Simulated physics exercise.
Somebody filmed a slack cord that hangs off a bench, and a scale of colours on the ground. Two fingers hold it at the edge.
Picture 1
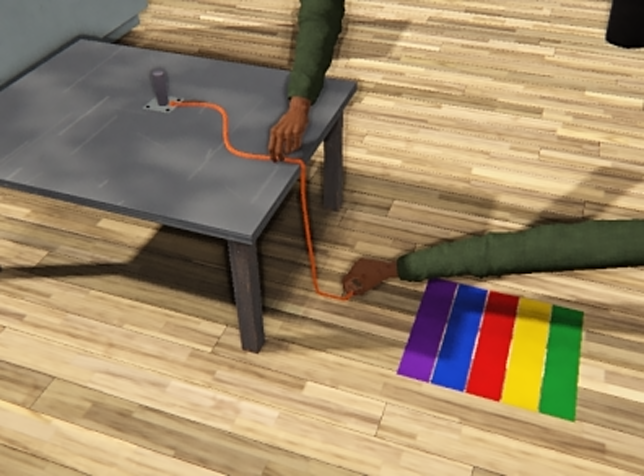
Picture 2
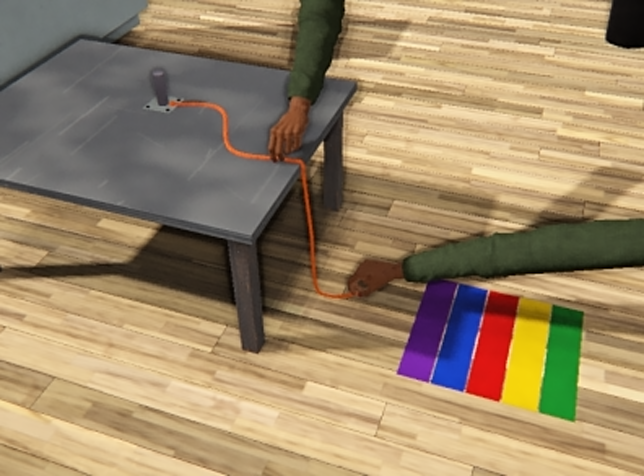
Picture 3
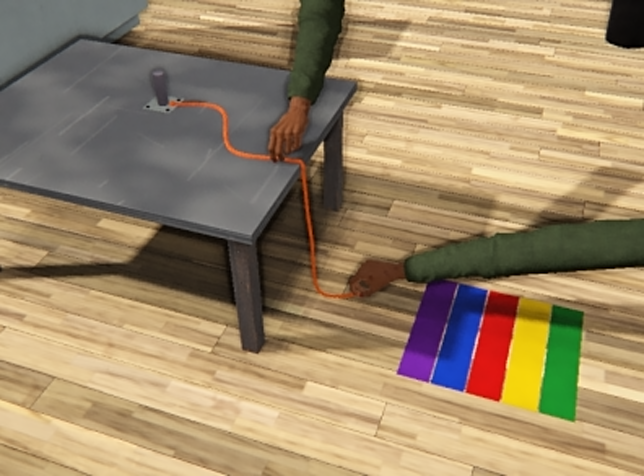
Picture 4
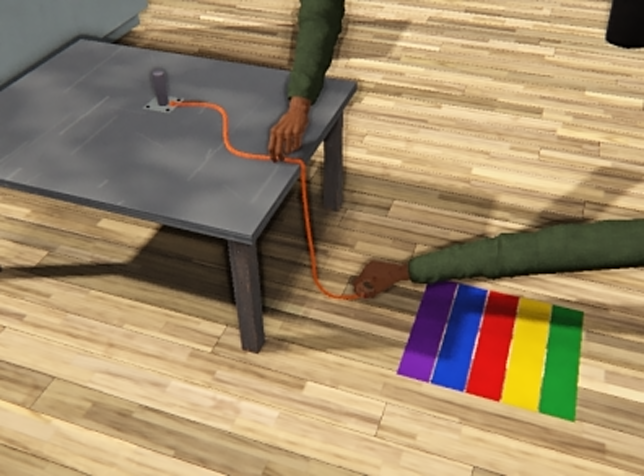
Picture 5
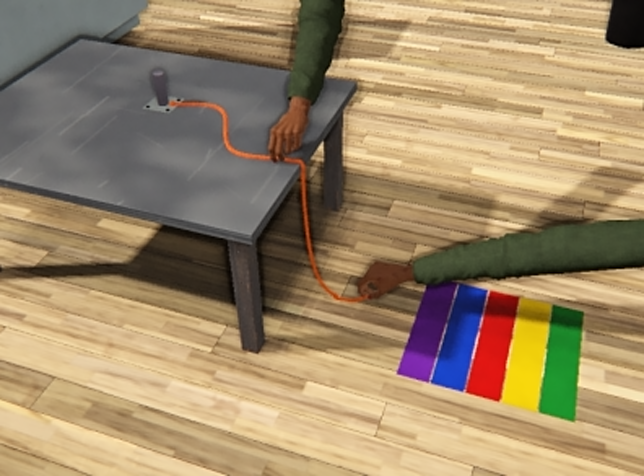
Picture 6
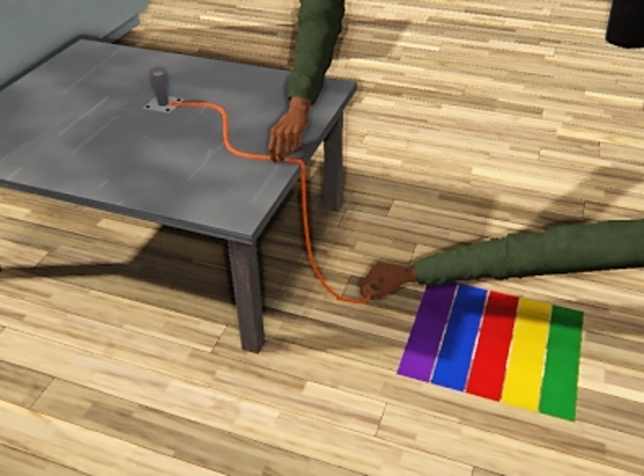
An orange cord, pinned at the edge of a grey table by one hand, hangs in a slack curve to a second hand near the floor. The lower hand draws its end very slightly right, towards the purple side of a striped colour strip, while the upper hand stays still.
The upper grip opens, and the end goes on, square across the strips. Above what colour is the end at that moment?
The end stops over the red strip.
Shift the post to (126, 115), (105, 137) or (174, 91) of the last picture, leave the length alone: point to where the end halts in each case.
About (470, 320), (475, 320) and (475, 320).
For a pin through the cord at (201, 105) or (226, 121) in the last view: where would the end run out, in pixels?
Near (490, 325) and (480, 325).
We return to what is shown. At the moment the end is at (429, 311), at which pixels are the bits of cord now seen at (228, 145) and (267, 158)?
At (265, 141), then (302, 160).
Soon after, end near (430, 311); over purple.
Then, end near (472, 321); over blue.
At full stretch, end near (496, 327); over red. It gets as far as the red strip.
